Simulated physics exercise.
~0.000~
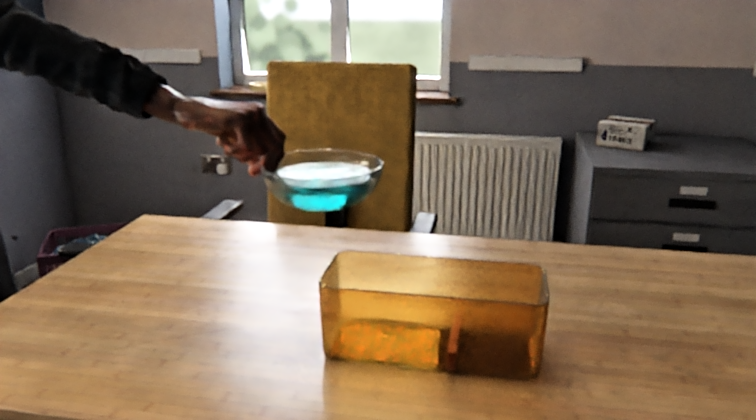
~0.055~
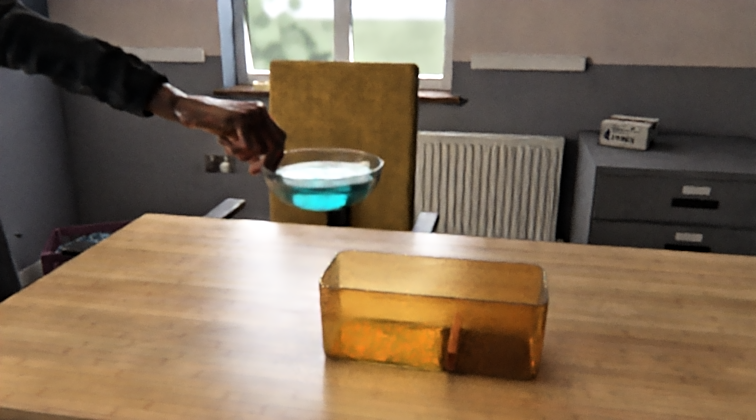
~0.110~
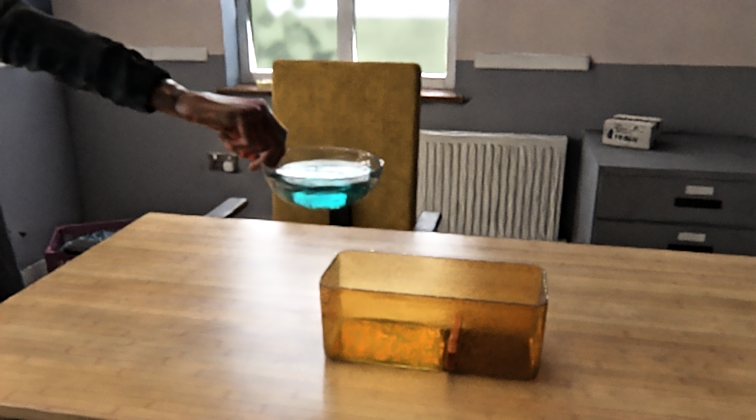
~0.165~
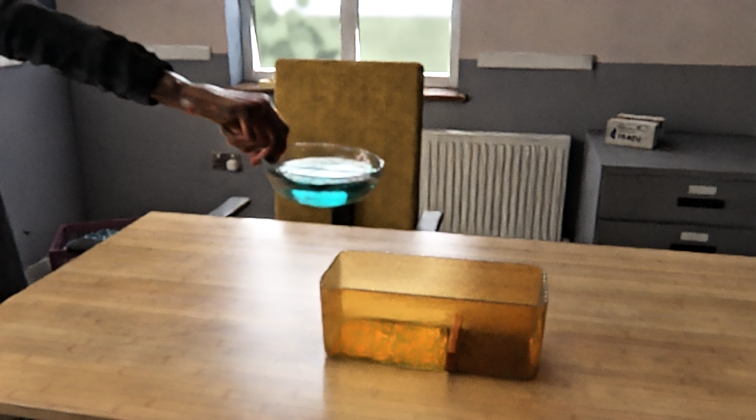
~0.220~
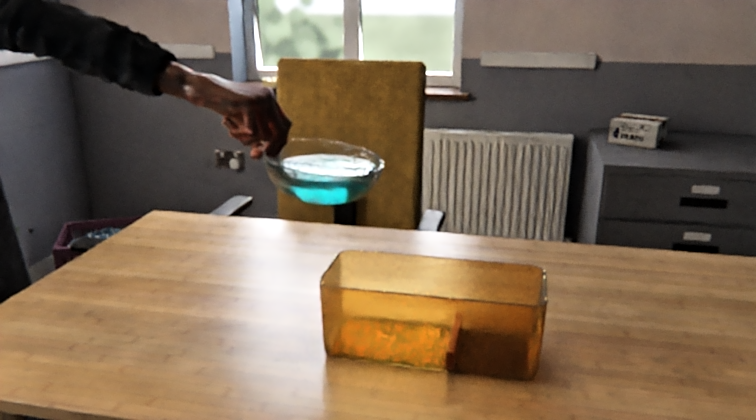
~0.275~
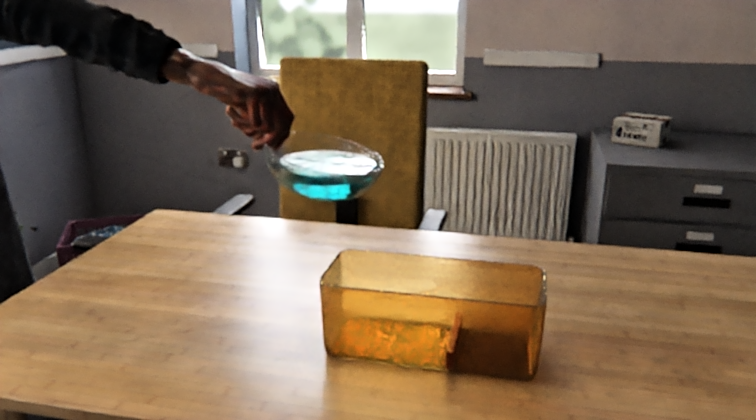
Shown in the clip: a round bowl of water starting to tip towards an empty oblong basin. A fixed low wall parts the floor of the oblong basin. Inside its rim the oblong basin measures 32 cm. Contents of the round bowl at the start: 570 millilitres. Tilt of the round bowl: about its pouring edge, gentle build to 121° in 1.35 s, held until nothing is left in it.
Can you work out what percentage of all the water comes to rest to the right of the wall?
I would put it at 55 per cent.
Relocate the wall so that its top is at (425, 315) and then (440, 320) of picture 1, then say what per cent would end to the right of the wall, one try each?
Roughly 90 per cent, then 85 per cent.
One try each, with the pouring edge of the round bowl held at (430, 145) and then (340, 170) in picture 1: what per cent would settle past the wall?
Try 1: 55 %; try 2: 20 %.
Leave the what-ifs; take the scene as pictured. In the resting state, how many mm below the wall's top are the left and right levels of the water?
About 18 mm on the left, about 6 mm on the right.
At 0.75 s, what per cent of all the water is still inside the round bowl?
Roughly 26 percent.
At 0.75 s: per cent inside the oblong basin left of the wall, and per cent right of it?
Around 18 on the left side and 2 on the right side.
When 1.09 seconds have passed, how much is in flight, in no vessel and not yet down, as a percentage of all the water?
4 per cent, roughly.
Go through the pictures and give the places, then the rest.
In the first frame, it leans 0°; its right rim is at (381, 168); the water meets the walls at (272, 173) and (378, 178); the oblong basin's rim runs from (328, 268) to (546, 286); the wall's top is at (455, 332).
In the second frame, it leans 0°; its right rim is at (381, 168); the water meets the walls at (272, 172) and (378, 177).
In the third frame, it leans 2°; its right rim is at (381, 168); the water meets the walls at (273, 170) and (377, 176).
In the fourth frame, it leans 4°; its right rim is at (381, 169); the water meets the walls at (274, 167) and (378, 175).
In the fifth frame, it leans 8°; its right rim is at (381, 169); the water meets the walls at (275, 163) and (379, 172).
In the sixth frame, it leans 12°; its right rim is at (381, 169); the water meets the walls at (276, 159) and (380, 169).
After 0.75 s the tilt is 71° and 27 per cent is still to pour, 19 is left of the wall and 2 right of it.
After 1.09 s the tilt is 111° and 0 per cent is still to pour, 37 is left of the wall and 59 right of it.
After 1.46 s the tilt is 121° and 0 per cent is still to pour, 43 is left of the wall and 55 right of it.
After 1.85 s the tilt is 121° and 0 per cent is still to pour, 43 is left of the wall and 55 right of it.
In the end 43 per cent lies left of the wall, 55 right of it and 1 outside.
